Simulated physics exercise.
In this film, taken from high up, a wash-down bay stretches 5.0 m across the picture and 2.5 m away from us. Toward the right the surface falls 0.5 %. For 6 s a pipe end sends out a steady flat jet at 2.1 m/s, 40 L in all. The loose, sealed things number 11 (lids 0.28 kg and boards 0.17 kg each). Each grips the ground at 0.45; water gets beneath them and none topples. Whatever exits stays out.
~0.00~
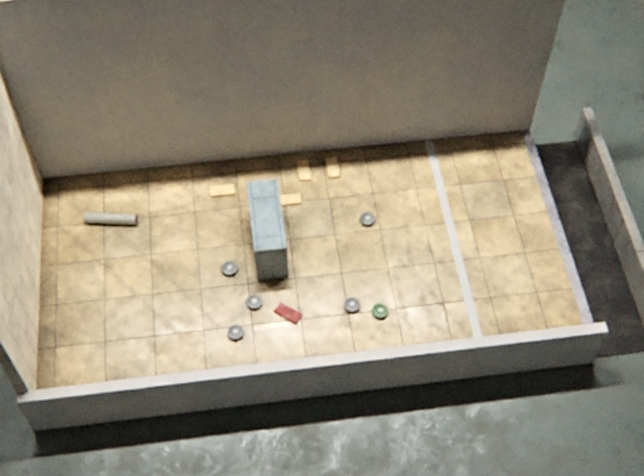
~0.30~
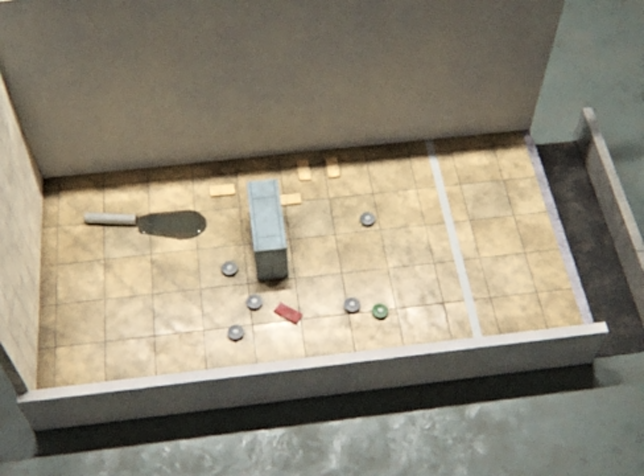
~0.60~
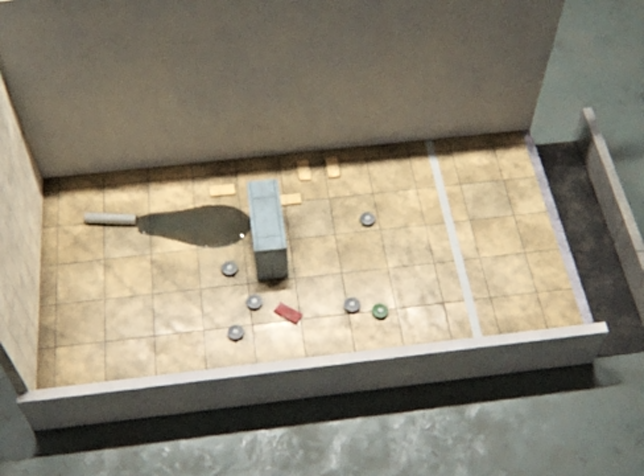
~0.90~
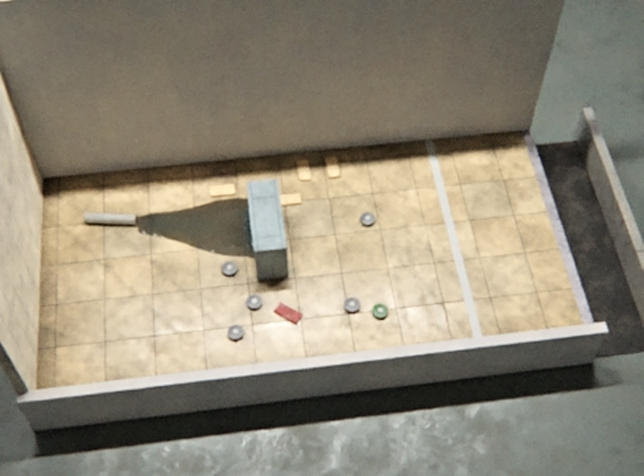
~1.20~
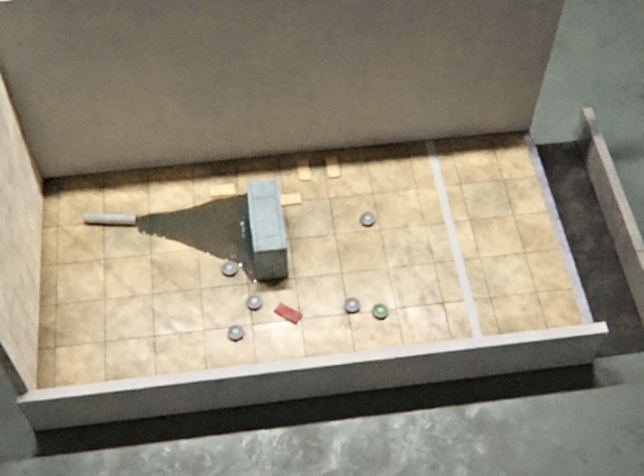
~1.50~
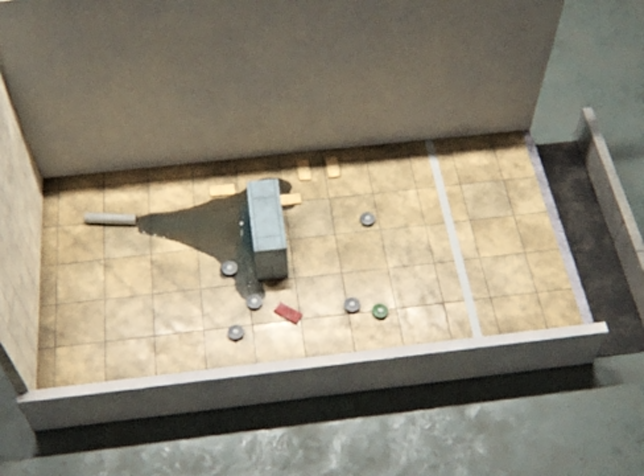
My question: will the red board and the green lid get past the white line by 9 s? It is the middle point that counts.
At the end, the red board lacks the distance; the green lid lacks the distance.
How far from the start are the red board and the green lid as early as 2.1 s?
I'd guess about 0 cm and 0 cm by that point.
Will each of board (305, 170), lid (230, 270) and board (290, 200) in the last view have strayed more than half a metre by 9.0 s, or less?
In sequence: Exceeds it / falls below it / falls below it.
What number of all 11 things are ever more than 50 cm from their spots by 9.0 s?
2.
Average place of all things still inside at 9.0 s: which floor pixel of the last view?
Centre of the remaining things: Roughly (319, 264).
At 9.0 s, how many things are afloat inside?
At that instant the tally stands at 0.
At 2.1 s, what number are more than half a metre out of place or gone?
The count is 0.
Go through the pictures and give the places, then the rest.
The red board at (288, 313), on the bottom; the green lid at (380, 311) rests on the ground; water covers 0.0 m2; 0 of 11 have shifted, in the first frame.
The red board at (288, 313), on the bottom; the green lid at (380, 311) rests on the ground; 0.2 m2 under water; 0 of 11 have shifted, in the second frame.
The red board at (288, 313) rests on the ground; the green lid at (380, 311) rests on the ground; water covers 0.3 m2; 0 of 11 have shifted, in the third frame.
The red board at (288, 313), on the bottom; the green lid at (380, 311), on the bottom; 0.4 m2 under water; 0 of 11 have shifted, in the fourth frame.
The red board at (288, 313), on the bottom; the green lid at (380, 311), on the bottom; water covers 0.5 m2; 0 of 11 have shifted, in the fifth frame.
The red board at (288, 313), on the bottom; the green lid at (380, 311) rests on the ground; water covers 0.7 m2; 0 of 11 have shifted, in the sixth frame.
After 2.1 s the red board is near (288, 313), 0.0 m from its start, aground; the green lid is near (380, 311), 0.0 m from its start, aground; 0 of 11 are over the mark; 0 afloat.
After 4.0 s the red board is near (291, 313), 0.0 m from its start, aground; the green lid is near (380, 311), 0.0 m from its start, aground; 0 of 11 are over the mark; 1 afloat.
After 6.3 s the red board is near (297, 310), 0.1 m from its start, aground; the green lid is near (380, 311), 0.0 m from its start, aground; 0 of 11 are over the mark; 2 afloat.
After 9.0 s the red board is near (297, 310), 0.1 m from its start, aground; the green lid is near (380, 311), 0.0 m from its start, aground; 0 of 11 are over the mark; 0 afloat.
